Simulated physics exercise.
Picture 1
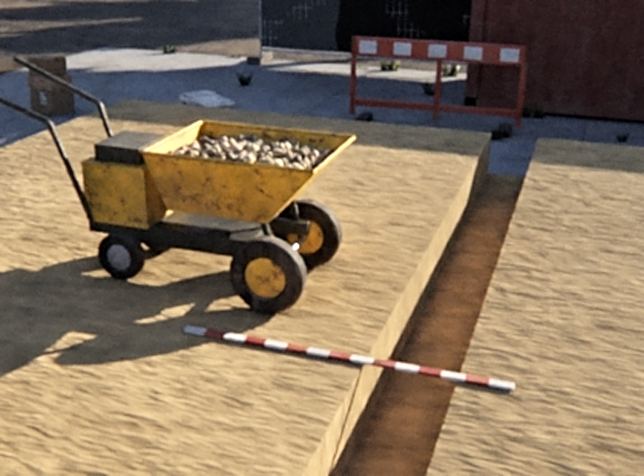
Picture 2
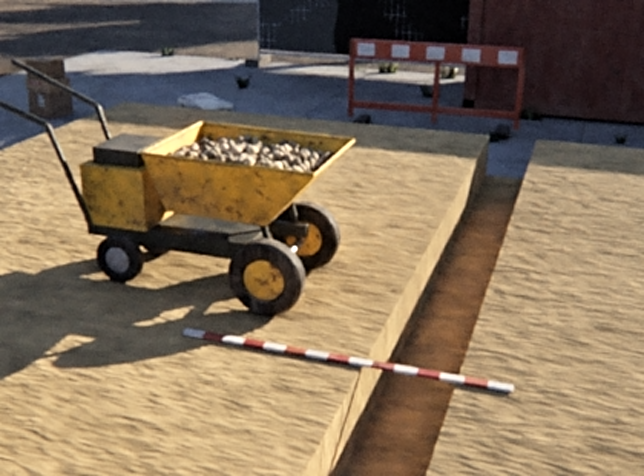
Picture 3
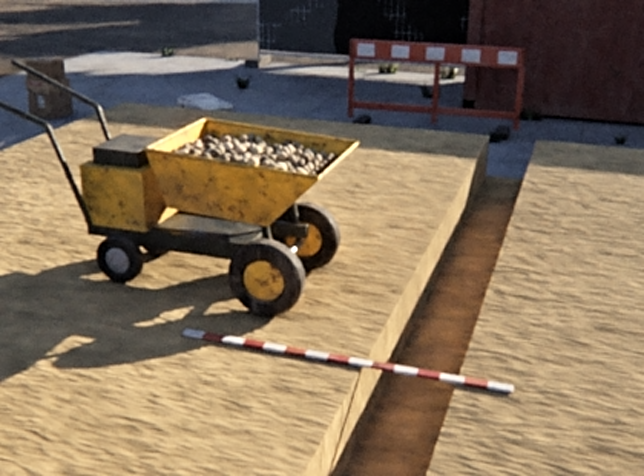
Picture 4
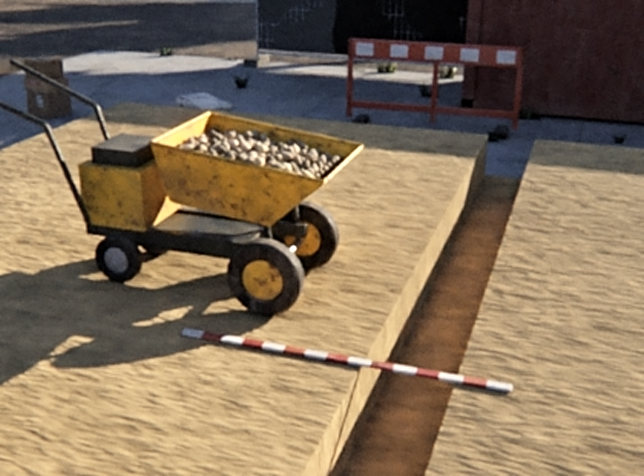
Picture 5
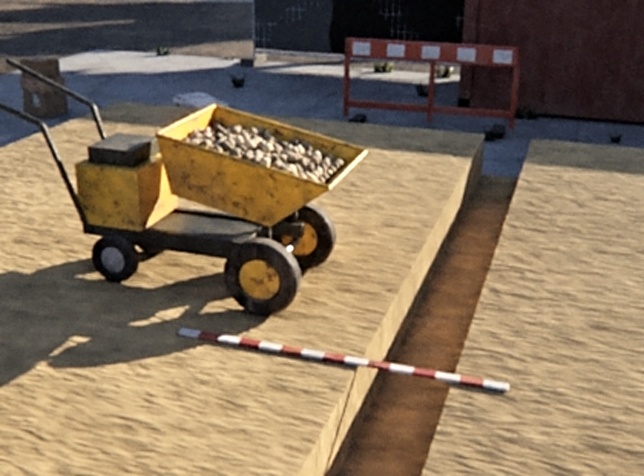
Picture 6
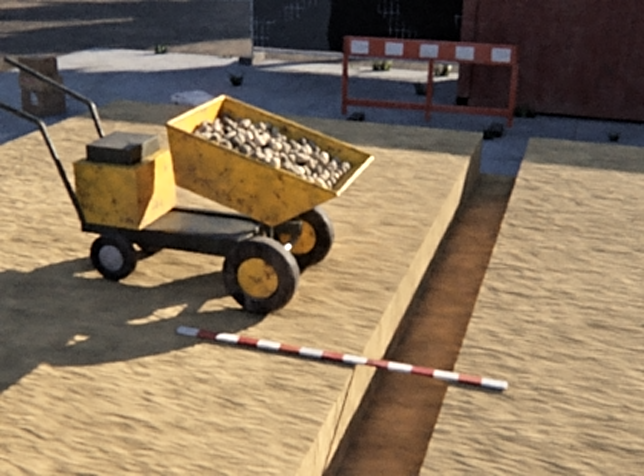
The yellow tray of a small barrow, loaded with stones, slowly tilts down toward the right.
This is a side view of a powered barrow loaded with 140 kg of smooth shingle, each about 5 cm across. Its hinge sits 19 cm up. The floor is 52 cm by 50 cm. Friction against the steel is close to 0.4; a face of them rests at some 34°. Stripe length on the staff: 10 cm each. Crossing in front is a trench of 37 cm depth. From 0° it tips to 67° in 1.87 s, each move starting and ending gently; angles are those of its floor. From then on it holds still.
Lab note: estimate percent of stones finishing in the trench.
Approx. 99 %.
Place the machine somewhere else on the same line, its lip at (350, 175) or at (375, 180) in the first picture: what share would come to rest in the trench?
Estimates: 65 % then 40 %.
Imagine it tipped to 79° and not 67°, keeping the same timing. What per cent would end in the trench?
I'd guess some 100 in a hundred.
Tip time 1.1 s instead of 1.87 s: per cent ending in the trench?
95 %.
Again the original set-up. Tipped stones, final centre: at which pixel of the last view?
Around (432, 362).
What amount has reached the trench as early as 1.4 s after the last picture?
I'd put it near 60 per cent.
Then, 0.8 s after the last picture the floor is at 56°, 98 % in the tray, 2 % in the trench; the foremost stones are at (411, 253).
Then, 1.4 s after the last picture the floor is at 67°, 38 % in the tray, 61 % in the trench, 1 % past the trench; the foremost stones are at (496, 300).
Then, 1.7 s after the last picture the floor is at 67°, 15 % in the tray, 84 % in the trench, 1 % past the trench; the foremost stones are at (544, 309).
Then, 3.7 s after the last picture the floor is at 67°, 0 % in the tray, 99 % in the trench, 1 % past the trench; the foremost stones are at (560, 313).
